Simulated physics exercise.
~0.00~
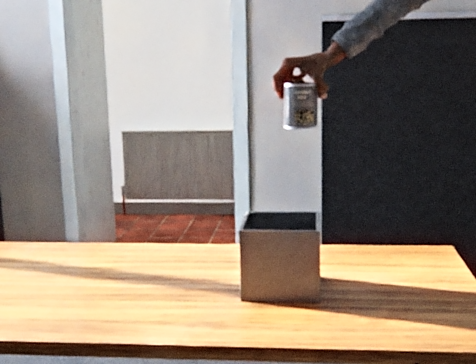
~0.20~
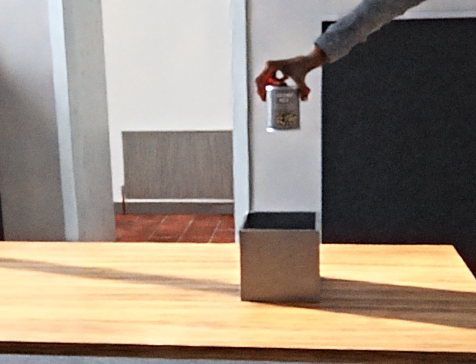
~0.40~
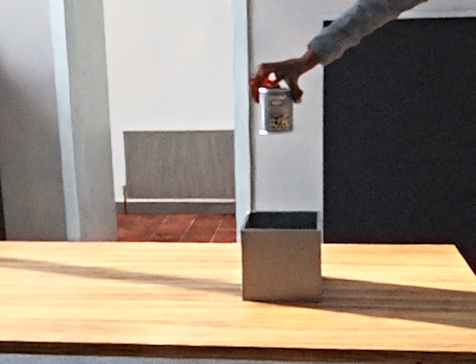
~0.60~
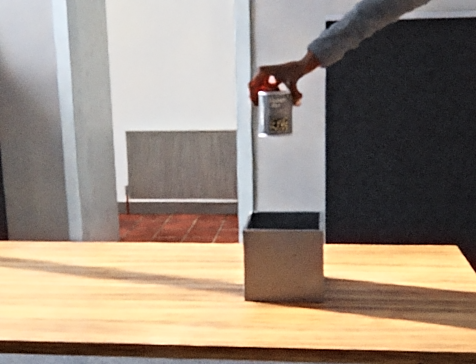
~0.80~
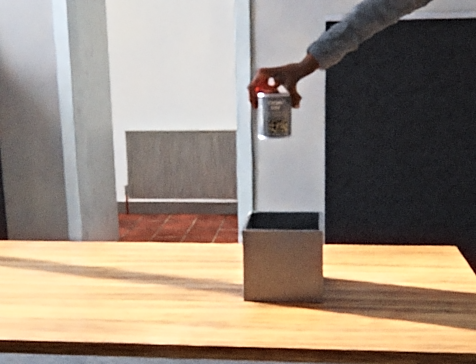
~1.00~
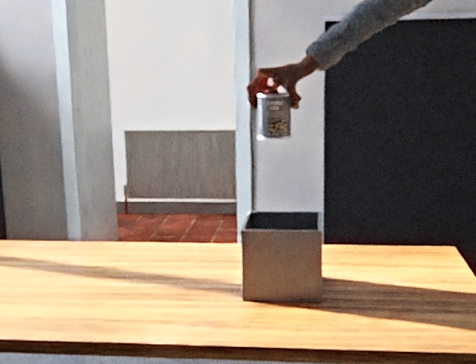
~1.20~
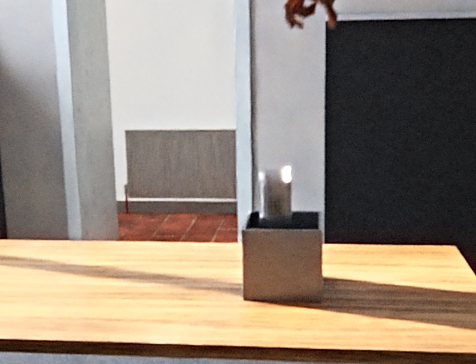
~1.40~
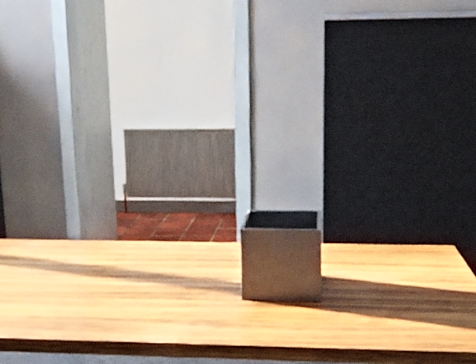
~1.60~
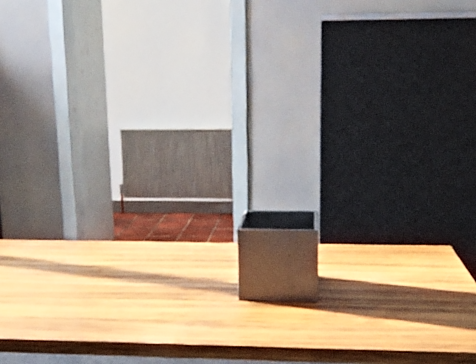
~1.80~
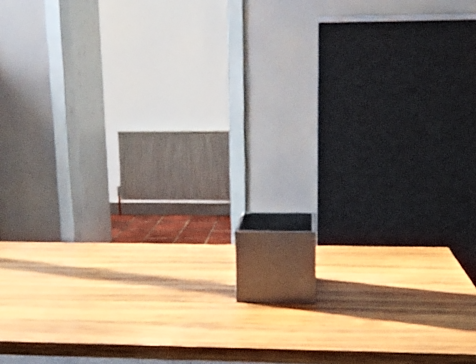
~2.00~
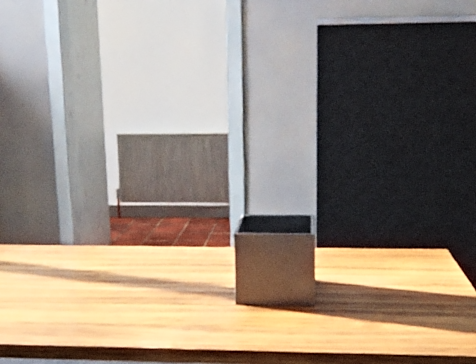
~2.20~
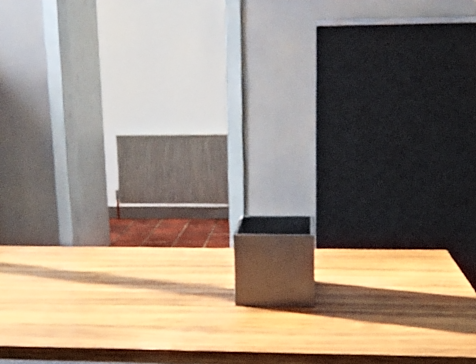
A hand in a grey sleeve reaches in from the upper right, holding a small grey tin high above an open grey box on a pale wooden table. The view is from the front, swaying slightly, with a white wall and reddish floor tiles behind on the left and a large dark panel on the right. The hand shifts a little to the left, then steadies with the tin upright over the box. It lets go and draws back upward as the tin drops straight down into the opening. The tin disappears inside, and the box stays still on the table with no hand in view.
